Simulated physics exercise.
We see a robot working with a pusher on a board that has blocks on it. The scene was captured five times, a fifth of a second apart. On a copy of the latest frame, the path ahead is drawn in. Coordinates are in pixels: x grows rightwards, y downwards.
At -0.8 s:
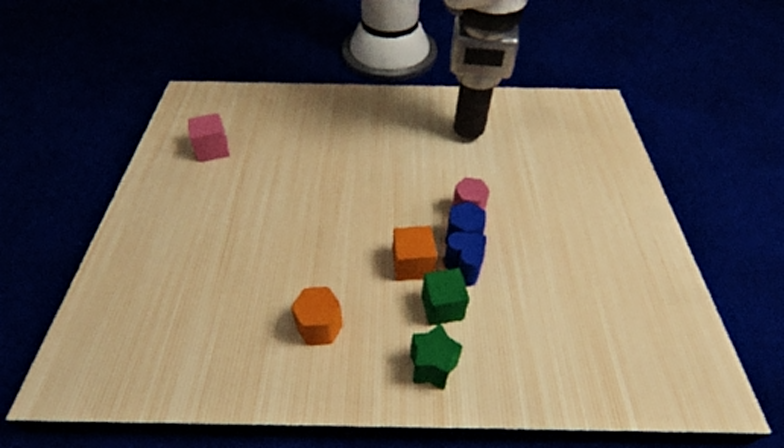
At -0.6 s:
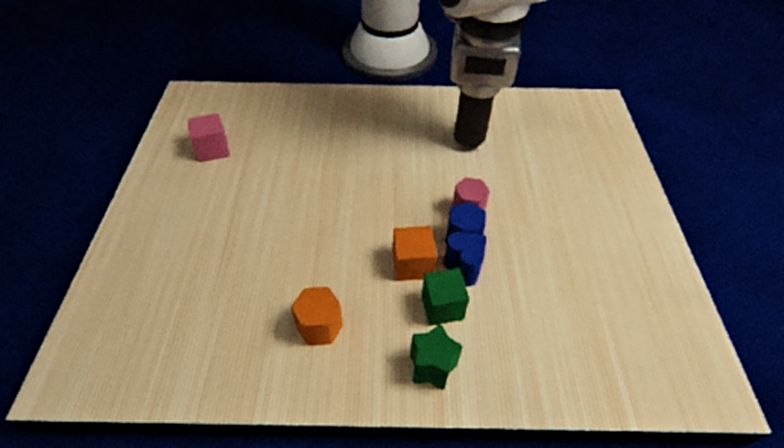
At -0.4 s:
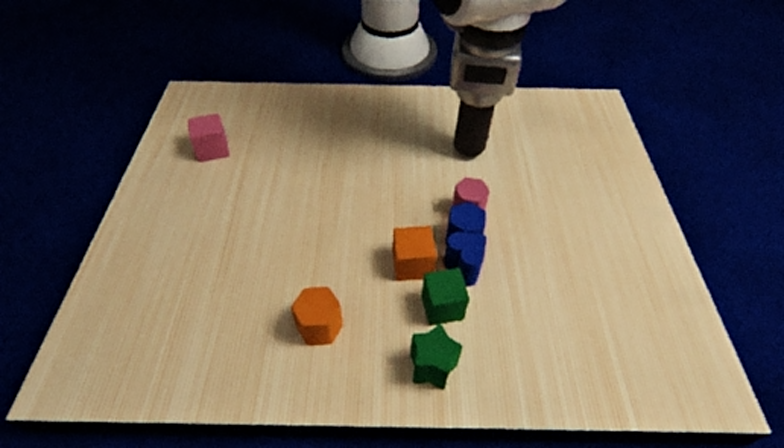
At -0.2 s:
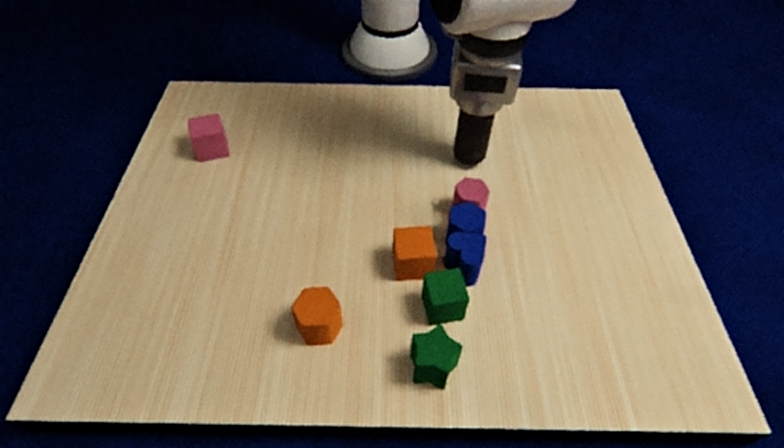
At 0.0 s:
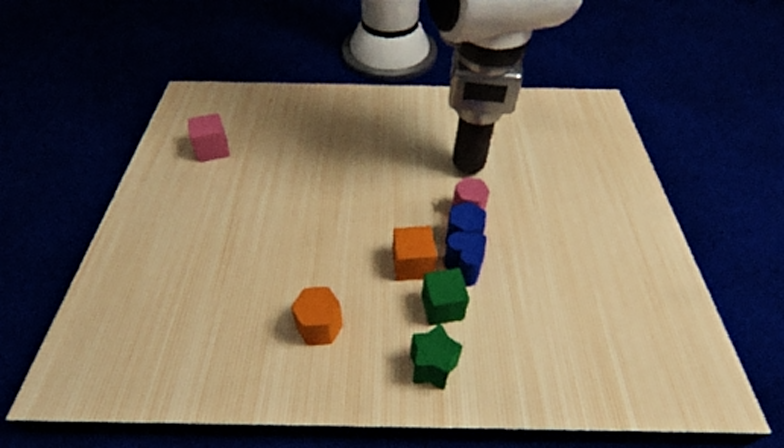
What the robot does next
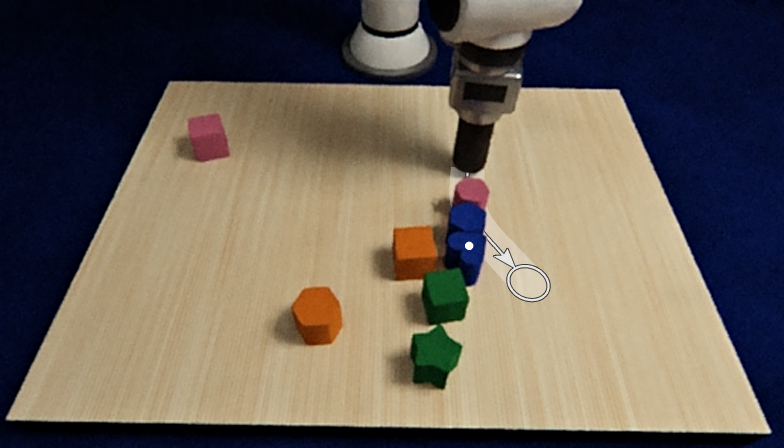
On a pale wooden board over dark blue cloth, seen from a raised, unmoving viewpoint, a robot arm reaches in from the top. A pink hexagon, two blue pieces, a green block and a green star run down right of centre, with two orange blocks to their left and a pink cube at upper left. The arm's dark pusher slides a short way down toward the pink hexagon, while every block stays still.
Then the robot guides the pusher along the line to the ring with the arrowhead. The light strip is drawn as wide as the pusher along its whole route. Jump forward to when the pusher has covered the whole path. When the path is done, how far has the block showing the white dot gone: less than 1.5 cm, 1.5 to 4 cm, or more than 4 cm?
It moves more than 4 cm.
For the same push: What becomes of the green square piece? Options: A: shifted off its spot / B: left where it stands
Option A.
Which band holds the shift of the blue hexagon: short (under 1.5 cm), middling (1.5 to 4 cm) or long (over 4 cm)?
More than 4 cm.
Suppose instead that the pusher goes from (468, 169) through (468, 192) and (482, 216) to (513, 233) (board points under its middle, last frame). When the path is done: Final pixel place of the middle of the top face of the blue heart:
It will likely be found at (468, 277).
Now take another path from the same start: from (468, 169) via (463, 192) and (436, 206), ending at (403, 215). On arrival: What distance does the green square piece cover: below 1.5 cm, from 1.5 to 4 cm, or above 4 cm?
It shifts by less than 1.5 cm.
The drawn path runs from (468, 169) over (468, 205) and (492, 243) to (528, 283); the dot is on the blue heart.
What follows on the original path. One third of the way, pusher (470, 199); blue hexagon (470, 235), turned 20° clockwise; blue heart (467, 263); pink hexagon (478, 208).
Two thirds of the way, pusher (495, 238); green square piece (432, 307), turned 30° clockwise; blue hexagon (495, 278), turned 60° clockwise; blue heart (469, 298), turned 30° clockwise; pink hexagon (511, 251), turned 30° anticlockwise.
At the end, pusher (531, 277); green square piece (431, 307), turned 30° clockwise; blue hexagon (511, 310), turned 100° clockwise; blue heart (472, 312), turned 70° clockwise; pink hexagon (544, 295).
